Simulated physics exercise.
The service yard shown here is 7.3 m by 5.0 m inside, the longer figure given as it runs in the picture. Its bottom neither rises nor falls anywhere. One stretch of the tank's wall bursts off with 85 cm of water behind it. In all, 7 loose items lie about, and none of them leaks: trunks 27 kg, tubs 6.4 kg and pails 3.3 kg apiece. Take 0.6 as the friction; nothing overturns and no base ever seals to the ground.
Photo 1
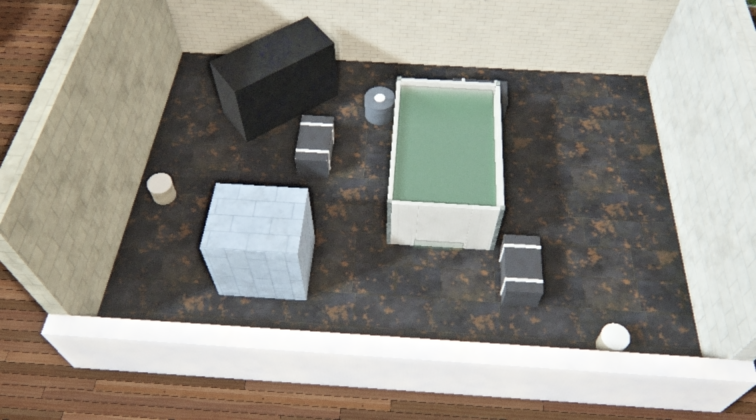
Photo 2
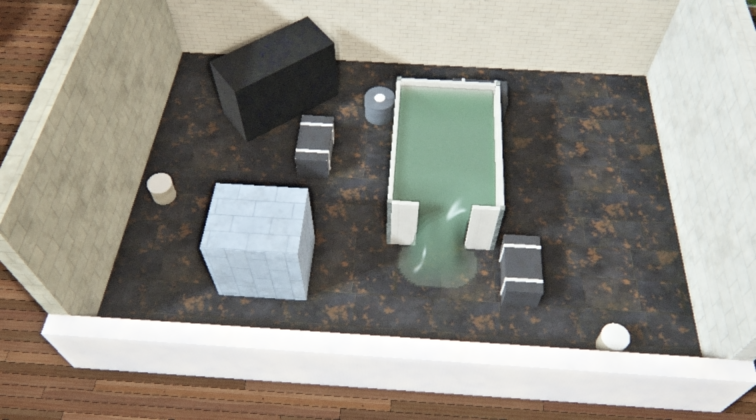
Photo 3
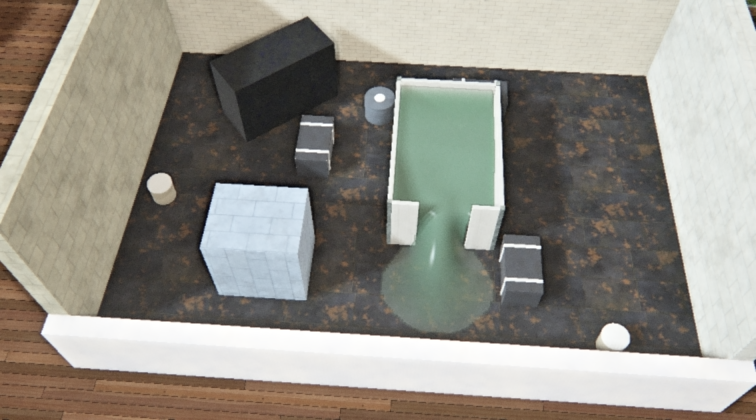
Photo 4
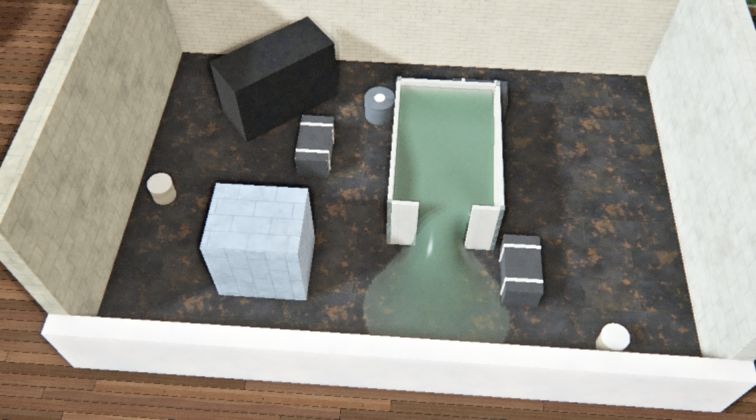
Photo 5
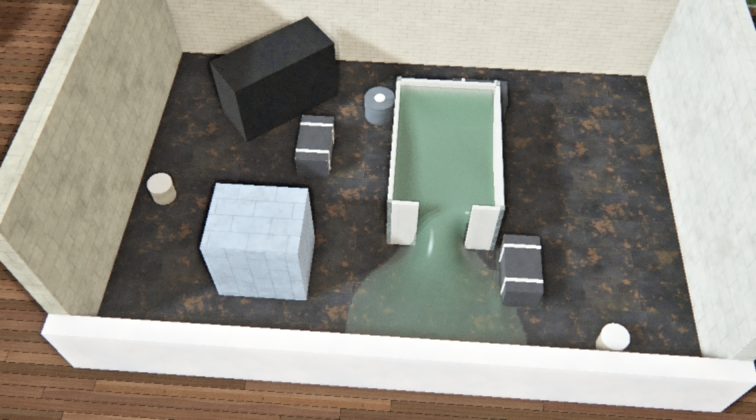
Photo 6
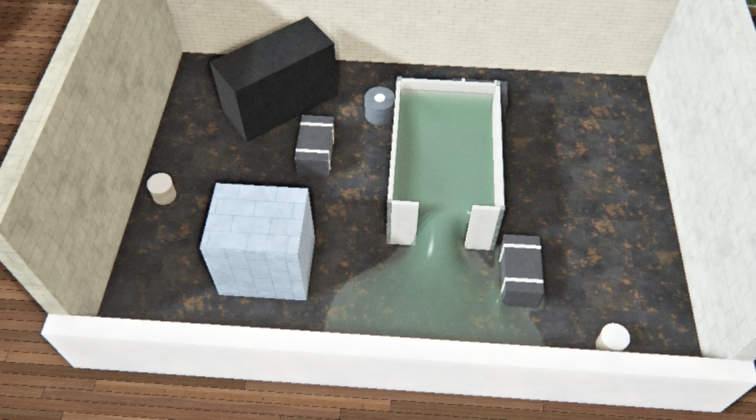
In this clip, the middle of a white-walled tank's near side gives way and greenish water pours through the gap, fanning across the dark floor to the front wall and spreading sideways along it, while the surrounding boxes and cylinders stay still.
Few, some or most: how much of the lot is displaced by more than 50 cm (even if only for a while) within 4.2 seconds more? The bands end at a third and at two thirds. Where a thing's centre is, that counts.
That comes to not even a third.
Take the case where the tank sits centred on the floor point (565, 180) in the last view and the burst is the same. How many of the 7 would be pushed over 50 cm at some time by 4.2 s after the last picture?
The count would be 2.
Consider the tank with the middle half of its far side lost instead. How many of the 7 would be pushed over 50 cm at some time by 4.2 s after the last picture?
Then it comes to 3.
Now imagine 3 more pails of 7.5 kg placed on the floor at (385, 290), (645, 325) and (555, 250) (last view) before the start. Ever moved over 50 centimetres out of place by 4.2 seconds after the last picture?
Taking them one by one: It goes beyond, then it goes beyond, then it stays within.
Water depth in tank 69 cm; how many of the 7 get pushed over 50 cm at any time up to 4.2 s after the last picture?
In that case the number is 2.
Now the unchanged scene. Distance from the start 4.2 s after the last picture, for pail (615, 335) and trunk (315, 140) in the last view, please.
Shifts in order: 350 cm; 0 cm.
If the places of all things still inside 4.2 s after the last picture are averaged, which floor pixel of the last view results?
Roughly at (384, 154).
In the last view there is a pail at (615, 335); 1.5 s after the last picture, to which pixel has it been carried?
Near (682, 261).
Then, 0.4 s after the last picture 0 of 7 are over 50 cm from their spots; 0 afloat.
Then, 1.5 s after the last picture 1 of 7 are over 50 cm from their spots; 1 afloat.
Then, 2.8 s after the last picture 2 of 7 are over 50 cm from their spots; 0 afloat.
Then, 4.2 s after the last picture 2 of 7 are over 50 cm from their spots, and 2 have been at some point; 1 afloat.
